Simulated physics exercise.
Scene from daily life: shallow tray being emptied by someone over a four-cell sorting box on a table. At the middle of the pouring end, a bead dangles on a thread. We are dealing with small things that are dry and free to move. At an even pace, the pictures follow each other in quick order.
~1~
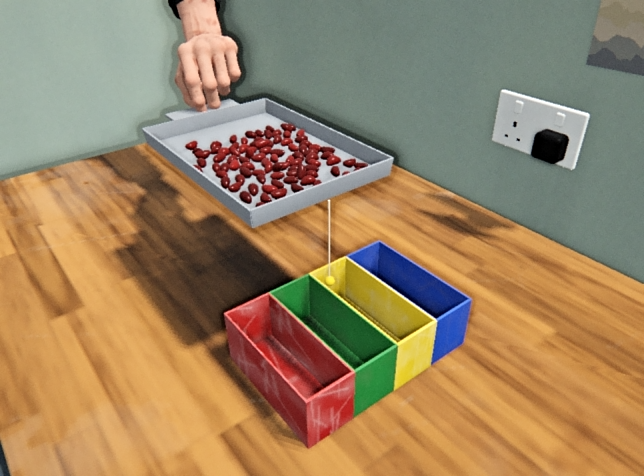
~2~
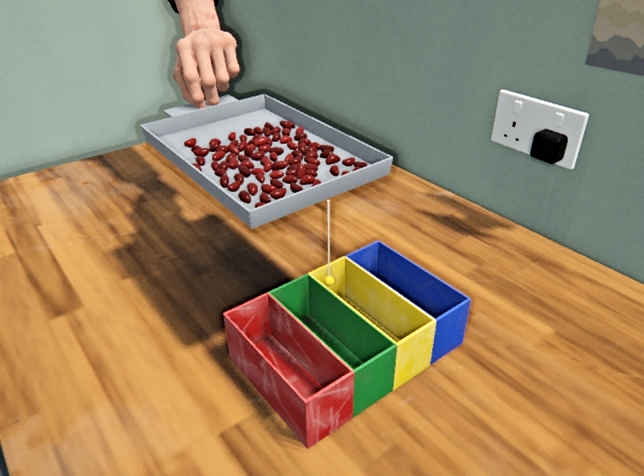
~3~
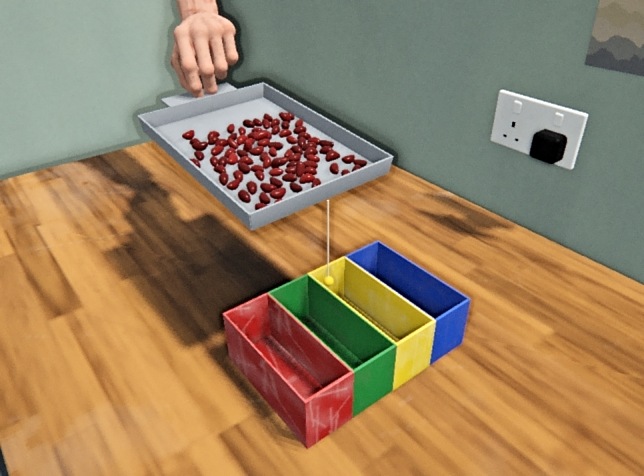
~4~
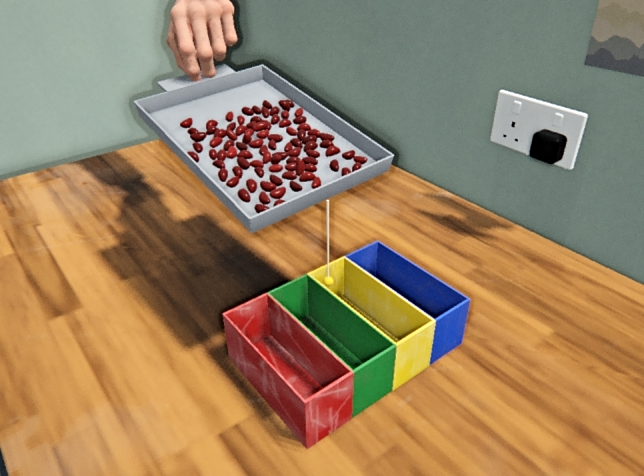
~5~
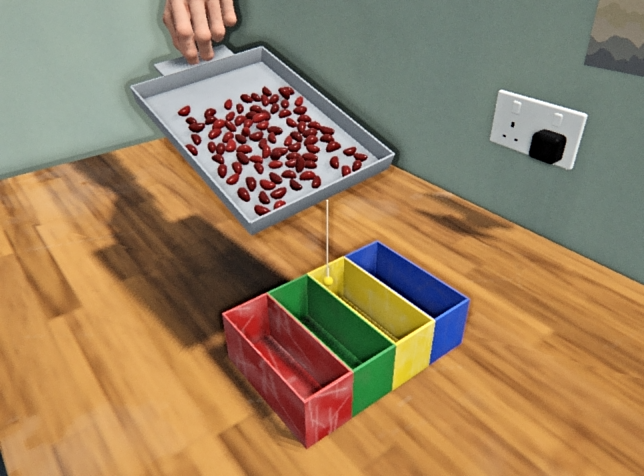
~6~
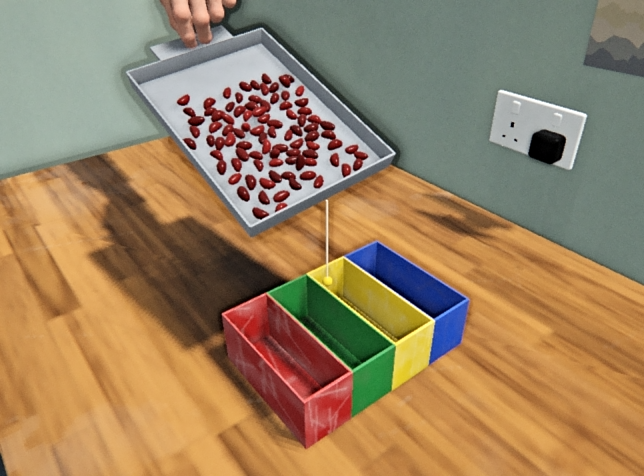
A gray tray of red kidney beans was steadily raised at its back by a hand, slanting toward its front edge and dipping at the left corner, above a box with red, green, yellow and blue cells.
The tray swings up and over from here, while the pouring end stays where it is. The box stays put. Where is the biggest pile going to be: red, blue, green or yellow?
In red.
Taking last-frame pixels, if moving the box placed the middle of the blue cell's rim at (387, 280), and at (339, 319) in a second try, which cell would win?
The first time it is the green cell; the second time it is yellow.
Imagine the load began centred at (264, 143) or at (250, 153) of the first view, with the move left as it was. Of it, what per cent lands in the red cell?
Roughly 50 and 60 percent, in that order.
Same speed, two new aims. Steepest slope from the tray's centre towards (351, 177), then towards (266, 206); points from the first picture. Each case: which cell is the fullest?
So the first one goes to that blue cell and the second to the red one.
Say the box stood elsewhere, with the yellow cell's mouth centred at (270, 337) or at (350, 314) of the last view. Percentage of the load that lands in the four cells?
In turn about 90 and about 100 percent.
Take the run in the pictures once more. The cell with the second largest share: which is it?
Rank 2: That green cell.
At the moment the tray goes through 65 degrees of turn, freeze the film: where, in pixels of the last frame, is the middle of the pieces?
At about (282, 160).
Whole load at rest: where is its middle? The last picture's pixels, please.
Once nothing moves, the middle sits near (305, 387).
Shortly afterwards, tray tipped steeply; the whole lot on the tray.
Next, tray tipped past a quarter turn; the bulk on the tray; a little in the red cell; only a few in the yellow cell; only a few in the green cell; a little falling or outside the box.
Some moments later, tray tipped past a quarter turn; near two thirds in the red cell; near a quarter in the green cell; a little in the yellow cell; a little falling or outside the box.
In the end, tray tipped past a quarter turn; near two thirds in the red cell; near a quarter in the green cell; a little in the yellow cell; none at all in the blue cell; a little outside the box.
